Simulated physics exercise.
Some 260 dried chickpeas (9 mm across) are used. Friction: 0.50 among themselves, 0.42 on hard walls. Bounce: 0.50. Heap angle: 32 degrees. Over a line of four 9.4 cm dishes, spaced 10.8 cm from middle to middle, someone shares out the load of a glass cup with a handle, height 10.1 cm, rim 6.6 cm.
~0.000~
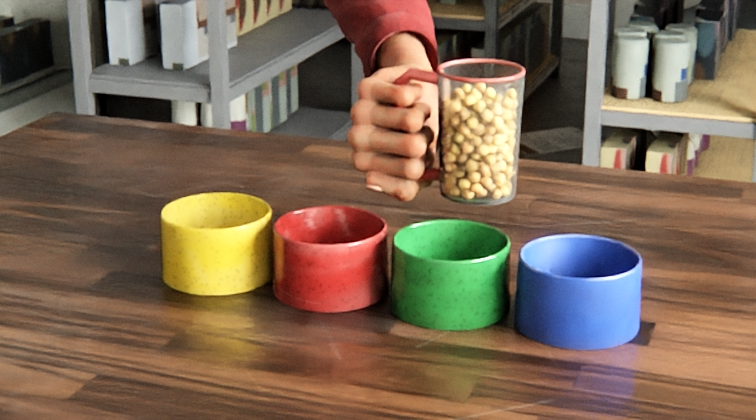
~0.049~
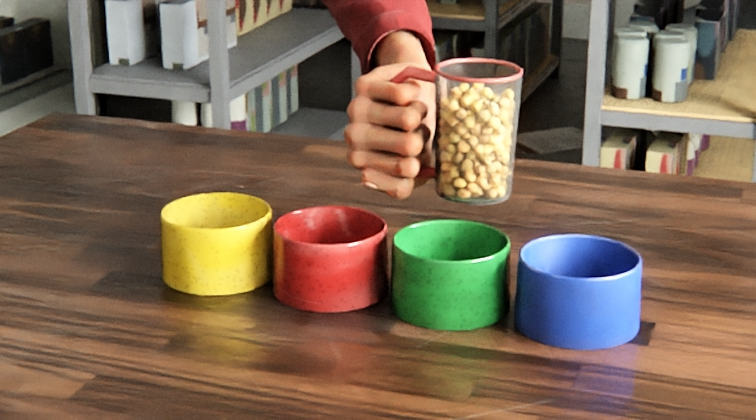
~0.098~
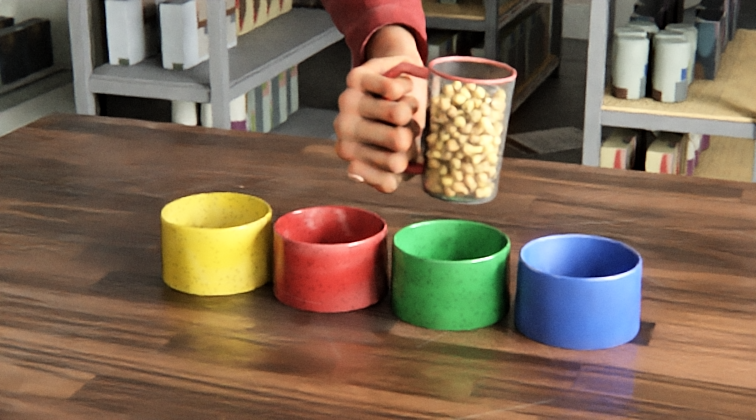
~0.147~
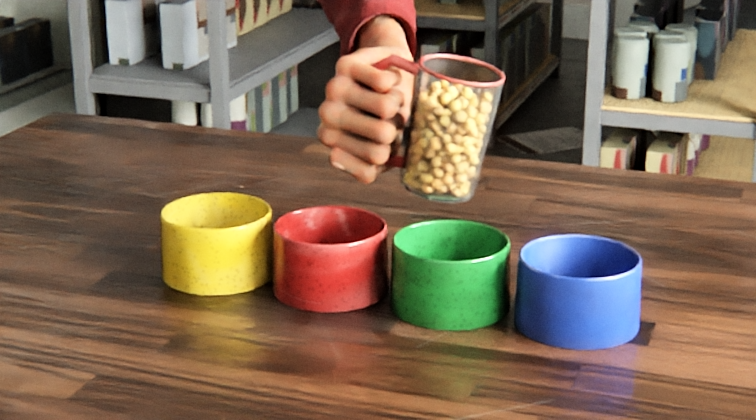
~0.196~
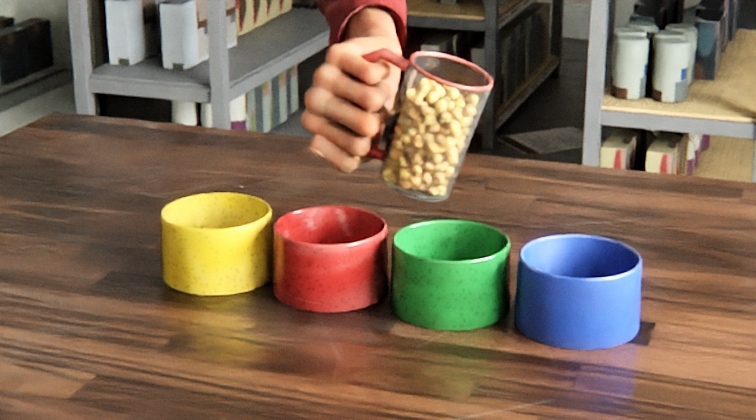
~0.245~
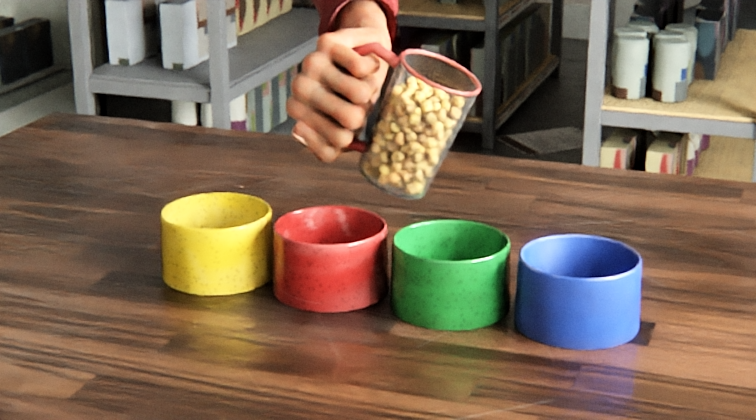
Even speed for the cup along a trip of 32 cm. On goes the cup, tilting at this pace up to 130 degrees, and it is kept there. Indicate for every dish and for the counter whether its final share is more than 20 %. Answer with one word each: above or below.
Red below, blue below, green below, yellow above, counter below.
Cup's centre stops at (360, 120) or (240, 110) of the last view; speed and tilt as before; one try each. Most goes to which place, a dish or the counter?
On the first run most goes to green, and on the second to red.
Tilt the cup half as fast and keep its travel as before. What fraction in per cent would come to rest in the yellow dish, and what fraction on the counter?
In that case yellow 100; counter 0.
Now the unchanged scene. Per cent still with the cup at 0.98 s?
Around 90 in a hundred.
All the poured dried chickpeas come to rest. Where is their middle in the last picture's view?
(213, 249) or so.
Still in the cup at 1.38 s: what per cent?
About 5 percent of the load.
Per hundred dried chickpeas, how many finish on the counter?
Roughly 5 in a hundred.
Then, at 0.69 s, tilt 80 degrees; cup holds 100 %.
Then, at 0.98 s, tilt 116 degrees; cup holds 90 %, yellow 10 %.
Then, at 1.38 s, tilt 130 degrees; cup holds 5 %, yellow 90 %.
By 1.9 s all is still; red 0 %, blue 0 %, green 0 %, yellow 90 %, counter 5 %.
